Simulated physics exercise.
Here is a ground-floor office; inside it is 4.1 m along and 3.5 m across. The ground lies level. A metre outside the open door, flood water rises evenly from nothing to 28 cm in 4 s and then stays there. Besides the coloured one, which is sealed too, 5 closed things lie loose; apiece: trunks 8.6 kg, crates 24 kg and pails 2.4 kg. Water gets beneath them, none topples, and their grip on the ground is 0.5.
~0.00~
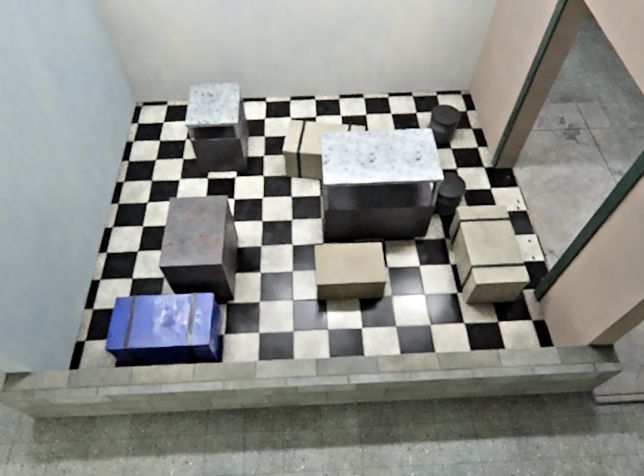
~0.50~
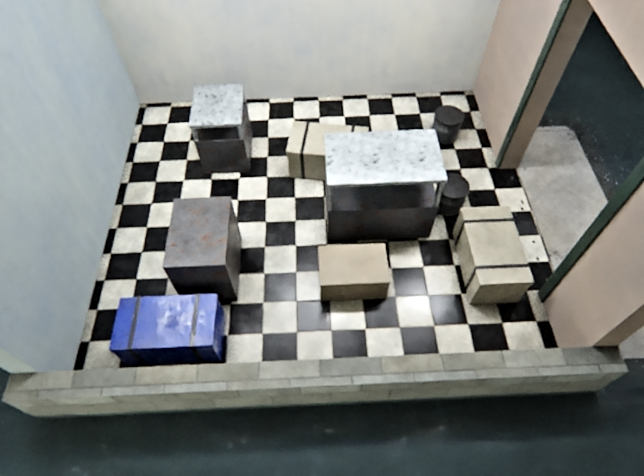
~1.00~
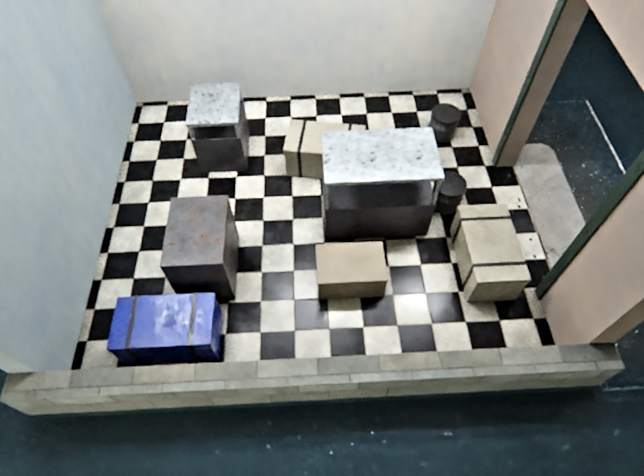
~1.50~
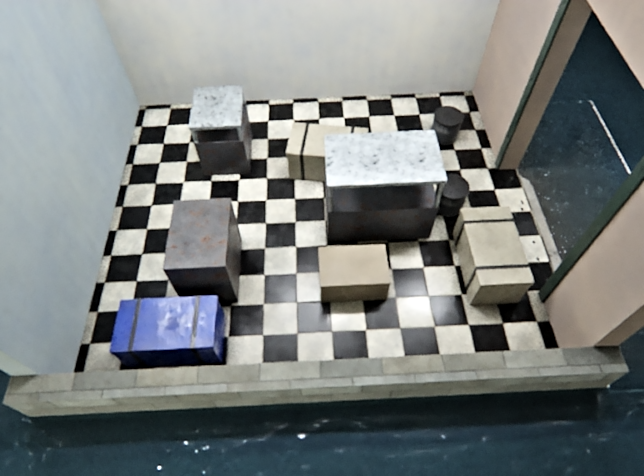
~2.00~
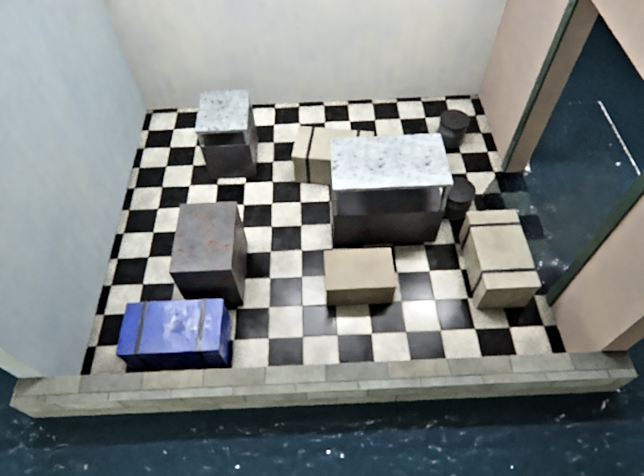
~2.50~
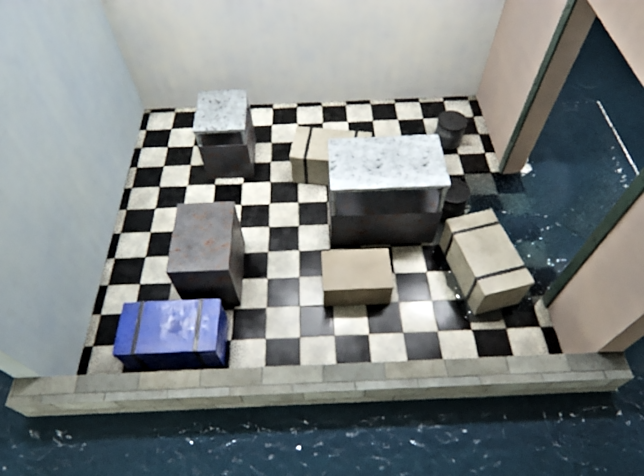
Dark water covering the ground outside a checkered-floor room, then entering through the right doorway and turning a pale crate beside it.
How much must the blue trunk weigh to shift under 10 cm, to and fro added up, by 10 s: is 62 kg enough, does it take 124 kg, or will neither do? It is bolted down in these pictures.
Verdict: Only the higher weight holds it.
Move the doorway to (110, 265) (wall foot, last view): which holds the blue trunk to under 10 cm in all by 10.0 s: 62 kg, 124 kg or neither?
In that case only the larger load is enough.
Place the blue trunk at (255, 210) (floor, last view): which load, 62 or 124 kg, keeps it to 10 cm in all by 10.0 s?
Only the larger holds.
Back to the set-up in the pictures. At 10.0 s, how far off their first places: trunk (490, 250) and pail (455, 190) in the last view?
In that order: 60 cm, 300 cm.
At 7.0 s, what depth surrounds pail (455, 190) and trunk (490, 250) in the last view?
About 13 and 10 cm.
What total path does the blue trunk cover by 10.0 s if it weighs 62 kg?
Some 100 cm in all.
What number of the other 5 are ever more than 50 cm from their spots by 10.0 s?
That makes 4.
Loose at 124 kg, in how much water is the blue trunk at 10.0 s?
Roughly 18 cm.
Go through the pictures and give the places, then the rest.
The first frame shows the blue trunk at (161, 320), on the bottom; water covers 0.0 m2; 0 of 6 have shifted.
The second frame shows the blue trunk at (165, 321) rests on the ground; water covers 0.0 m2; 0 of 6 have shifted.
The third frame shows the blue trunk at (162, 320), on the bottom; water covers 0.0 m2; 0 of 6 have shifted.
The fourth frame shows the blue trunk at (165, 323) rests on the ground; water covers 0.0 m2; 0 of 6 have shifted.
The fifth frame shows the blue trunk at (171, 326) rests on the ground; water covers 0.2 m2; 0 of 6 have shifted.
The sixth frame shows the blue trunk at (168, 326), on the bottom; 0.8 m2 under water; 1 of 6 have shifted.
After 3.5 s the blue trunk would be 0 cm from its start with 62 kg and 0 cm from its start with 124 kg; 0 cm of water round it then.
After 4.5 s the blue trunk would be 0 cm from its start with 62 kg and 0 cm from its start with 124 kg; 0 cm of water round it then.
After 7.0 s the blue trunk would be 15 cm from its start with 62 kg and 0 cm from its start with 124 kg; 13 cm of water round it then.
After 10.0 s the blue trunk would be 78 cm from its start with 62 kg and 0 cm from its start with 124 kg; 18 cm of water round it then.
